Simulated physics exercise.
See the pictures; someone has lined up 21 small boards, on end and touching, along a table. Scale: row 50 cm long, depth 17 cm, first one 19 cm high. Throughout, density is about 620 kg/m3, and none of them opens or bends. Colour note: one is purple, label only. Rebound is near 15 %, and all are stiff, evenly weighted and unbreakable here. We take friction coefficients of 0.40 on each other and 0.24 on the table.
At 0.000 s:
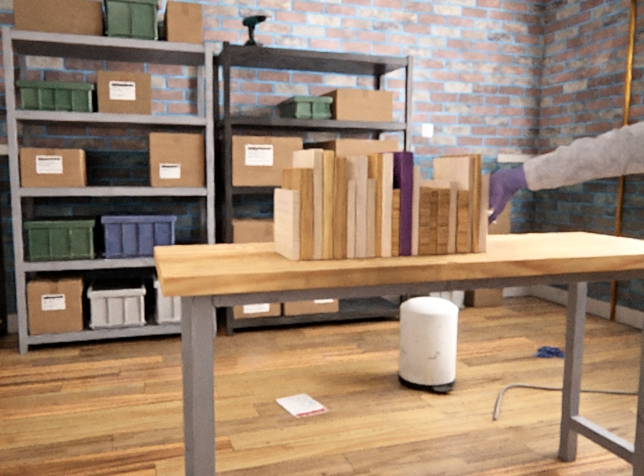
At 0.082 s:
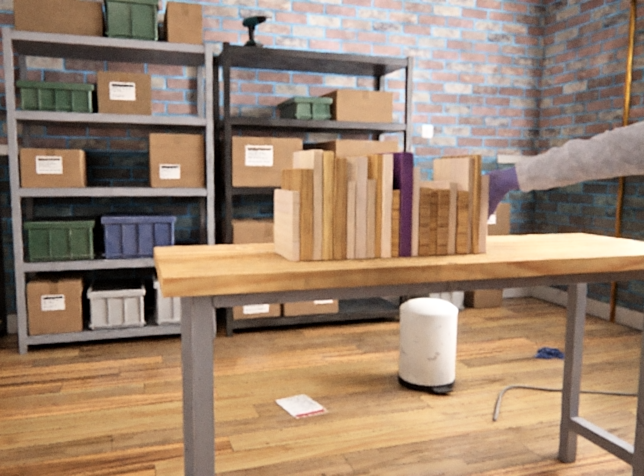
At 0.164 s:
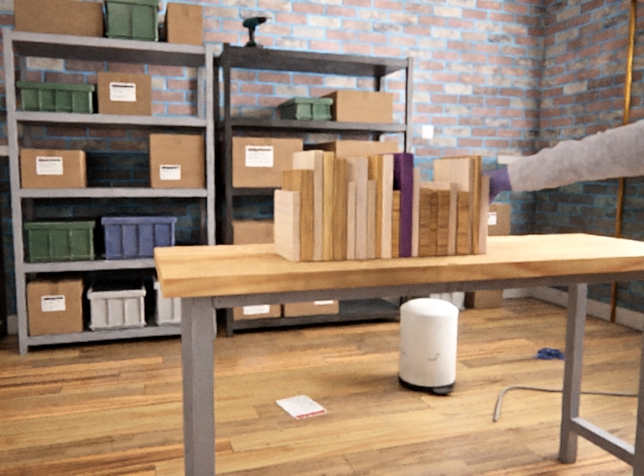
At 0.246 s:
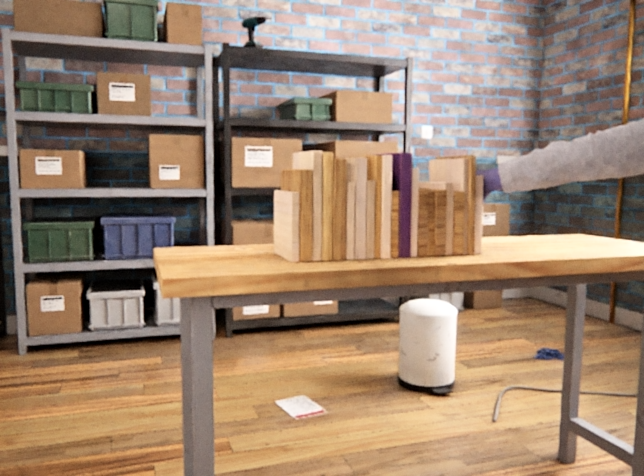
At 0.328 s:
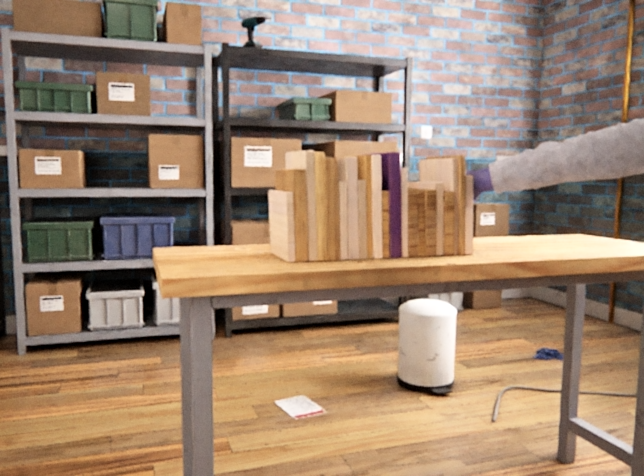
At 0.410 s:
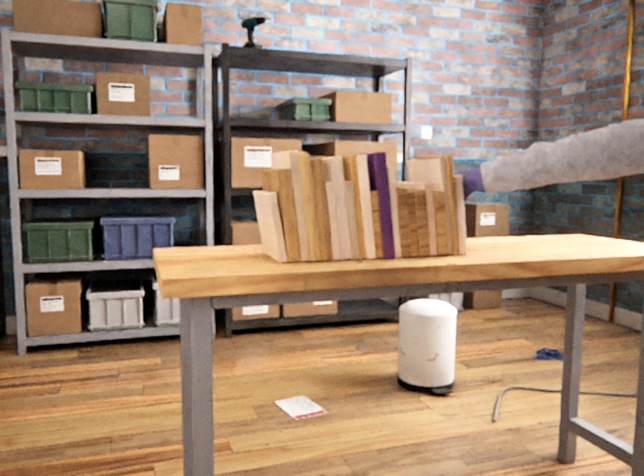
The clip shows a gloved hand reaching in from the right toward a row of upright wooden boards on a table, one of them purple, then pressing against the end board, so the row shifts slightly left and the boards lean left.
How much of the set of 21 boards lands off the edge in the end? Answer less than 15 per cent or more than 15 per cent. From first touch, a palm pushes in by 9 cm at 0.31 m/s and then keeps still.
I would say fewer than 15 in 100.
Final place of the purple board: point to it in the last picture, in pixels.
Look near (343, 212) in the final frame.
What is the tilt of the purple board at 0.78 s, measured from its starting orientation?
Something like 40°, give or take.
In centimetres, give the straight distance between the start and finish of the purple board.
I'd say the purple one ends up around 10 cm away.
After 0.47 s, none of the 21 boards off the edge, 21 disturbed; purple board 10° from how it stood.
After 0.58 s, none of the 21 boards off the edge, 21 disturbed; purple board 22° from how it stood.
After 0.78 s, none of the 21 boards off the edge, 21 disturbed; purple board 37° from how it stood.
In the end (1.3 s), none of the 21 boards off the edge, 21 disturbed; purple board 38° from how it stood. That is 0 per cent. From the last view, middles, purple board near (343, 212).
